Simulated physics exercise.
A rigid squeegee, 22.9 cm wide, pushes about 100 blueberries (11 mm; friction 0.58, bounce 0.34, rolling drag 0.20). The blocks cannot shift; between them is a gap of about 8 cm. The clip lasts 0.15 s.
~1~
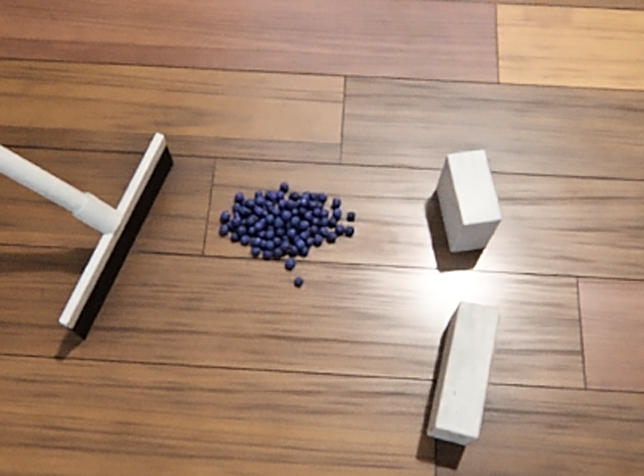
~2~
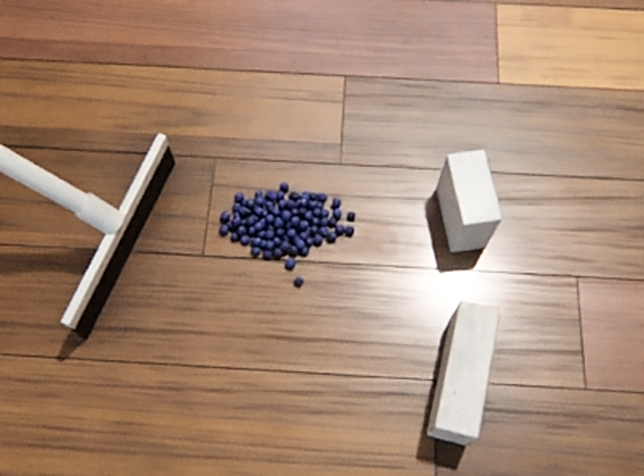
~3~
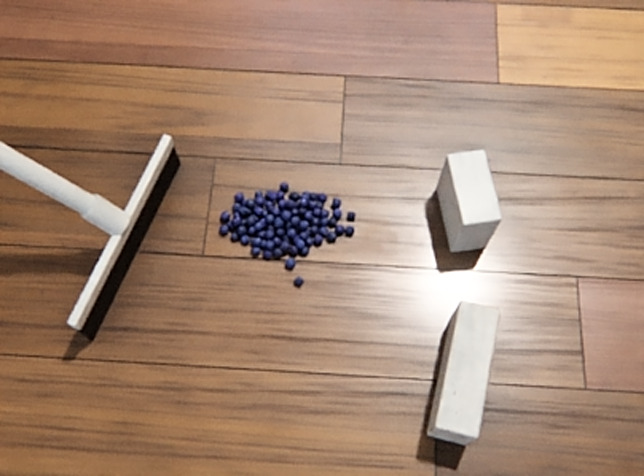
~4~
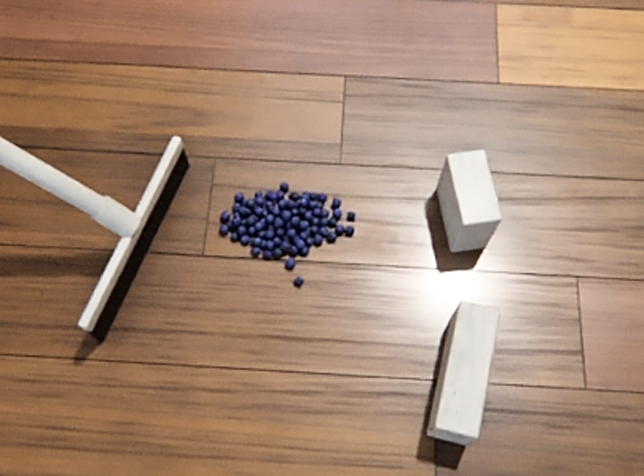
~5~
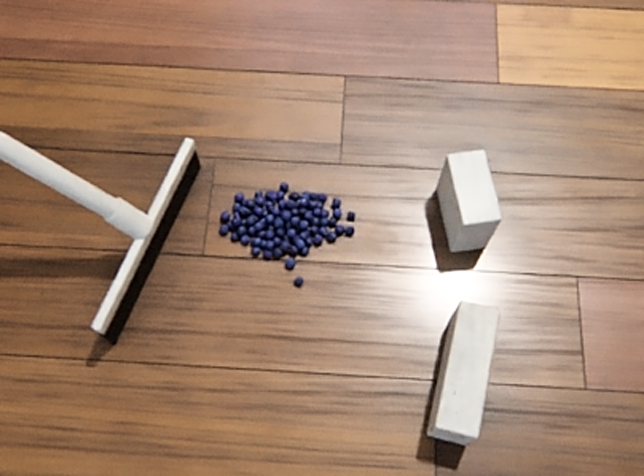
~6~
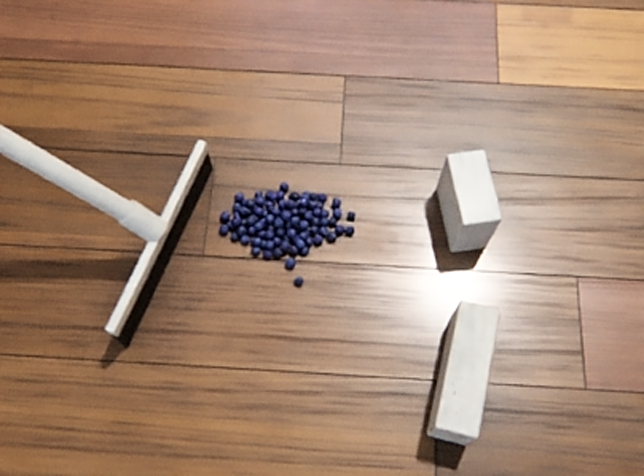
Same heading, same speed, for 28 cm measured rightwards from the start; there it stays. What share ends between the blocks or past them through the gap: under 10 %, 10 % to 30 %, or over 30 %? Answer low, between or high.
In or through the gap: Low.
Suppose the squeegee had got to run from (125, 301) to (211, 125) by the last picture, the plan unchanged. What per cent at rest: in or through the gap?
Through 0.
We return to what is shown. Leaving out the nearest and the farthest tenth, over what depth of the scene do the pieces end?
Some 14 cm.
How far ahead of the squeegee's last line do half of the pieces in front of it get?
Roughly 3 cm.
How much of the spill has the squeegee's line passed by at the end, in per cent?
About 10 per cent.
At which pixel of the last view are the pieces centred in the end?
Around (416, 257).
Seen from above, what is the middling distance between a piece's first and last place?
Some 16 cm.
Then, 0.26 s after the last picture, squeegee 17 cm from its start, spill 11 cm wide; held up before the blocks 100 %.
Then, 0.53 s after the last picture, squeegee 28 cm from its start, spill 17 cm wide; round the far block 5 %, held up before the blocks 95 %.
Then, 0.75 s after the last picture, squeegee 28 cm from its start, spill 17 cm wide; round the far block 5 %, held up before the blocks 95 %.
In the end, in or through the gap 0 %, round the near block 0 %, round the far block 5 %, held up before the blocks 95 %.
